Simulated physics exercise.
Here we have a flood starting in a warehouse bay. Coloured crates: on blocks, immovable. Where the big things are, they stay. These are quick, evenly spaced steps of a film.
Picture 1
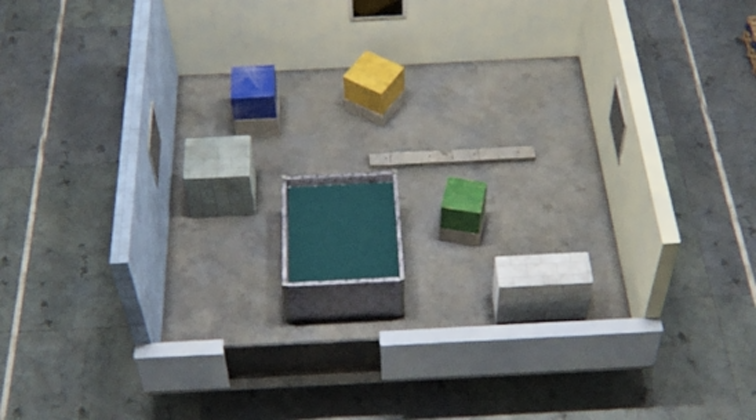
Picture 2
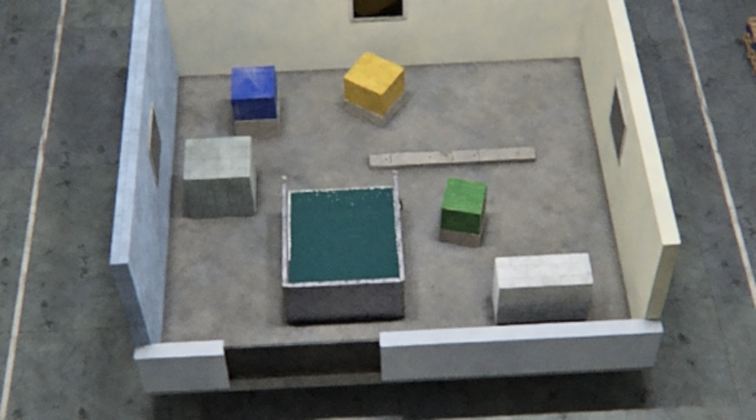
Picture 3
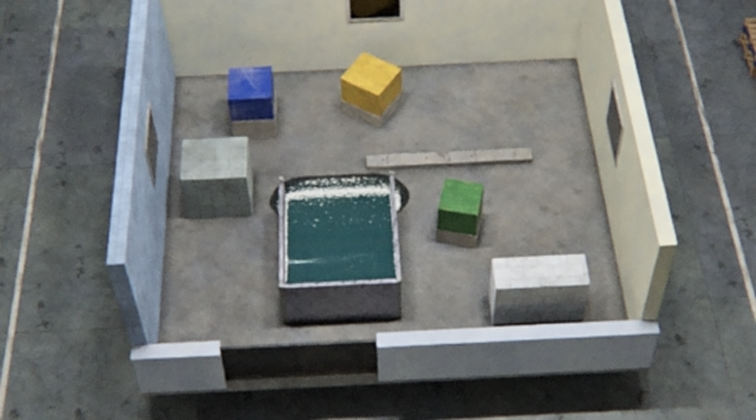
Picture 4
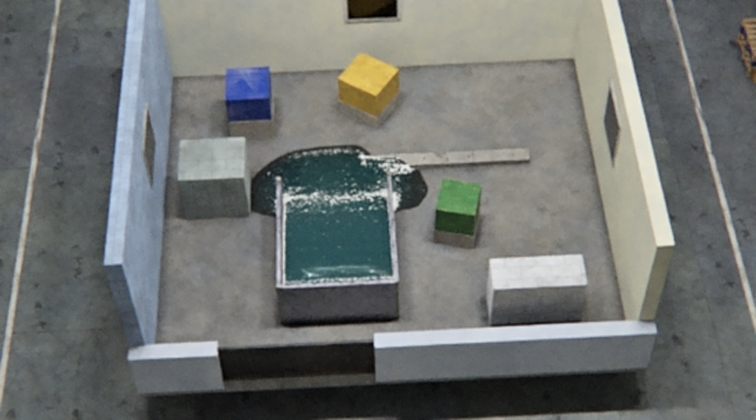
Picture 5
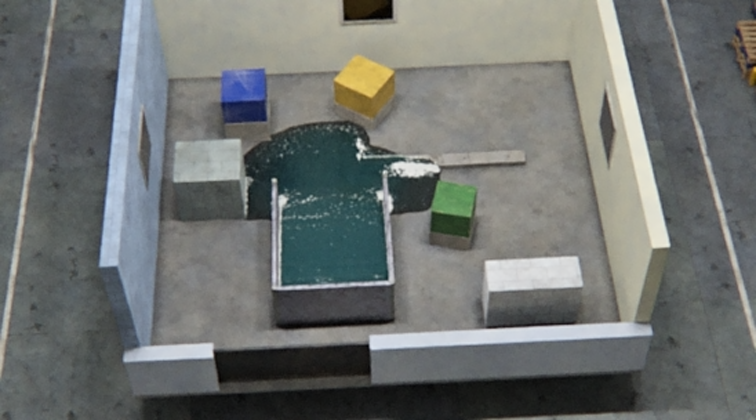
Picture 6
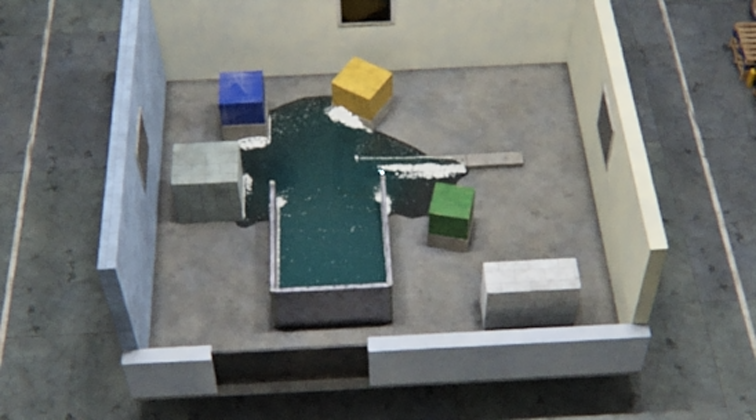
Dark green water pouring from the far side of a tank, spreading across a walled warehouse bay floor among coloured crates.
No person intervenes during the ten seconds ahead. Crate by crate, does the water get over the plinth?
As I see it, the blue crate is unaffected by the water; the green crate is unaffected by the water; the yellow crate is affected by the water.
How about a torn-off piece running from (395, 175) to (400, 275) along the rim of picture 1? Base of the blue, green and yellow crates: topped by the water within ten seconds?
Result: Blue crate is not reached; green crate is swamped; yellow crate is not reached.
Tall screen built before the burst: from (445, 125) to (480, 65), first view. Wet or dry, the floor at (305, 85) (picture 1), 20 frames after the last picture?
I'd call it watered.
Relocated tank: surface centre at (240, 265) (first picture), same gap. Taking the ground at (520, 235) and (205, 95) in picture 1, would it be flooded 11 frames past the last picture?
In order: Bone-dry and inundated.
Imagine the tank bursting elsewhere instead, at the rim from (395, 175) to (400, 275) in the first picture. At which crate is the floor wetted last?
Last: The blue crate.
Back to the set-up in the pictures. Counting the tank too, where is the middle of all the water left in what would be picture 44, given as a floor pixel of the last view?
About (373, 179).
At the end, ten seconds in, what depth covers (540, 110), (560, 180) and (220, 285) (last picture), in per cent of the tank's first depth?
Depths of roughly 10, 12 and 6 per cent.
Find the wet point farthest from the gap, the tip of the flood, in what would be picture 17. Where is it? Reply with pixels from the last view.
The front should reach about (536, 64).
A moment on, water covers 35 % of the floor; the blue crate water round its plinth, the green crate water round its plinth, the yellow crate water round its plinth.
Next, water covers 55 % of the floor; the blue crate water round its plinth, the green crate water round its plinth, the yellow crate water round its plinth.
Then, water covers 65 % of the floor; the blue crate water round its plinth, the green crate water round its plinth, the yellow crate water round its plinth.
Later, water covers 90 % of the floor; the blue crate water round its plinth, the green crate water round its plinth, the yellow crate water round its plinth.
In the end, water covers 100 % of the floor; the blue crate stayed above the water, the green crate stayed above the water, the yellow crate was topped.
